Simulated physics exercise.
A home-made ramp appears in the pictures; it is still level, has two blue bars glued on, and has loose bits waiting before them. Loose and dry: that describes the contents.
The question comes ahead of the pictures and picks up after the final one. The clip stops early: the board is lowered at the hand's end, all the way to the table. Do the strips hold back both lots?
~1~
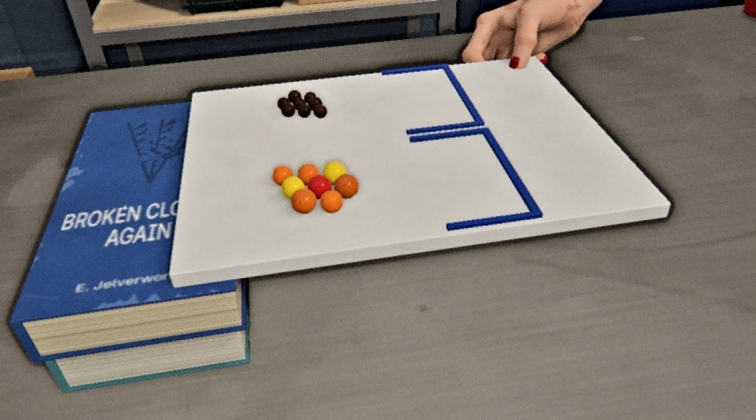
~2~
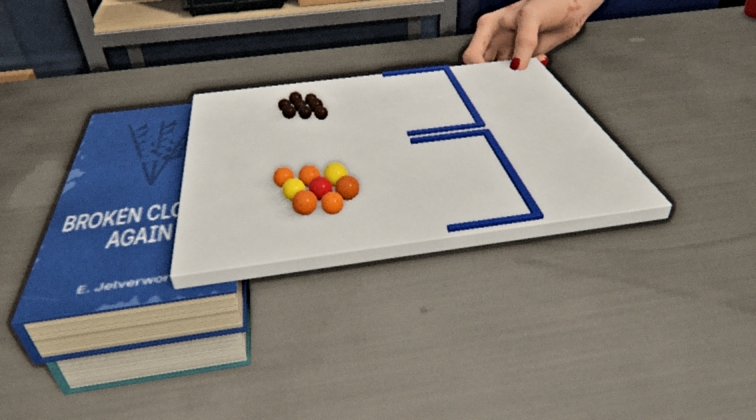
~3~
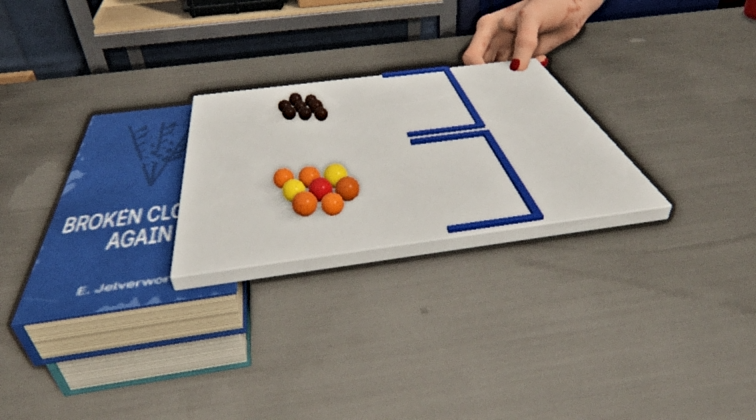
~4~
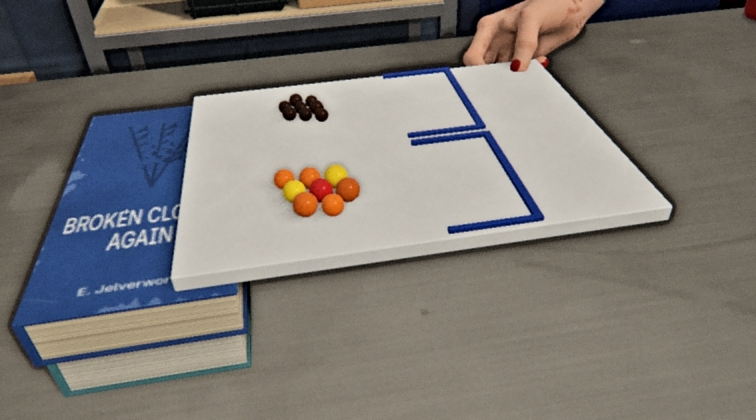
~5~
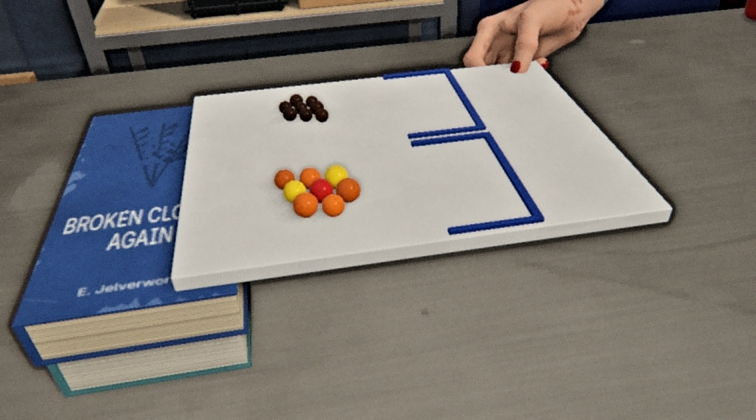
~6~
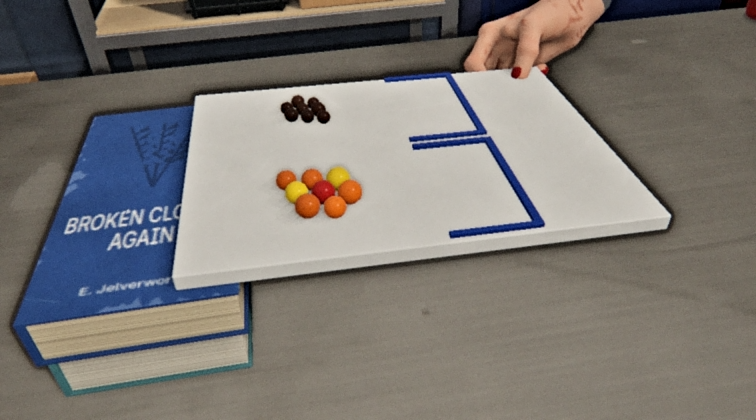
Look, the nearer batch crosses its strip, and the farther batch crosses its strip.
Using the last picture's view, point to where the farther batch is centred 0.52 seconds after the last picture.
Its middle is roughly at (362, 122) in the last frame.
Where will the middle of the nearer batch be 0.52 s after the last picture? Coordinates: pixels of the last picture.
I'd put the middle of it near (404, 203).
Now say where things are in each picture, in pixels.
In the first frame, held end of the board near (648, 204), level; book pile near (156, 203), about a quarter as high as the board is long; nearer batch near (320, 187), a few glass marbles; farther batch near (299, 104), a few chocolate balls; nearer bar near (509, 169), much lower than a piece; farther bar near (462, 93), much lower than a piece.
In the second frame, held end of the board near (649, 205), level; farther batch near (300, 106).
In the third frame, held end of the board near (649, 206), level; nearer batch near (321, 190).
In the fourth frame, held end of the board near (649, 206), level; farther batch near (301, 108).
In the fifth frame, held end of the board near (649, 208), level; nearer batch near (321, 191).
In the sixth frame, held end of the board near (648, 215), down by 2°; book pile near (159, 207); nearer batch near (323, 192), not moving; farther batch near (303, 109), not moving; nearer bar near (511, 178); farther bar near (464, 101).
Then, 0.52 s on from there, board sloping at 10°; nearer batch on its way down; farther batch on its way down.
Then, 0.97 s on from there, board resting at 16°; nearer batch the bulk past its bar; farther batch the bulk past its bar.
Then, 1.36 s on from there, board resting at 16°; nearer batch the whole lot past its bar; farther batch the bulk past its bar.
In the end, board resting at 16°; nearer batch the whole lot past its bar; farther batch the bulk past its bar.
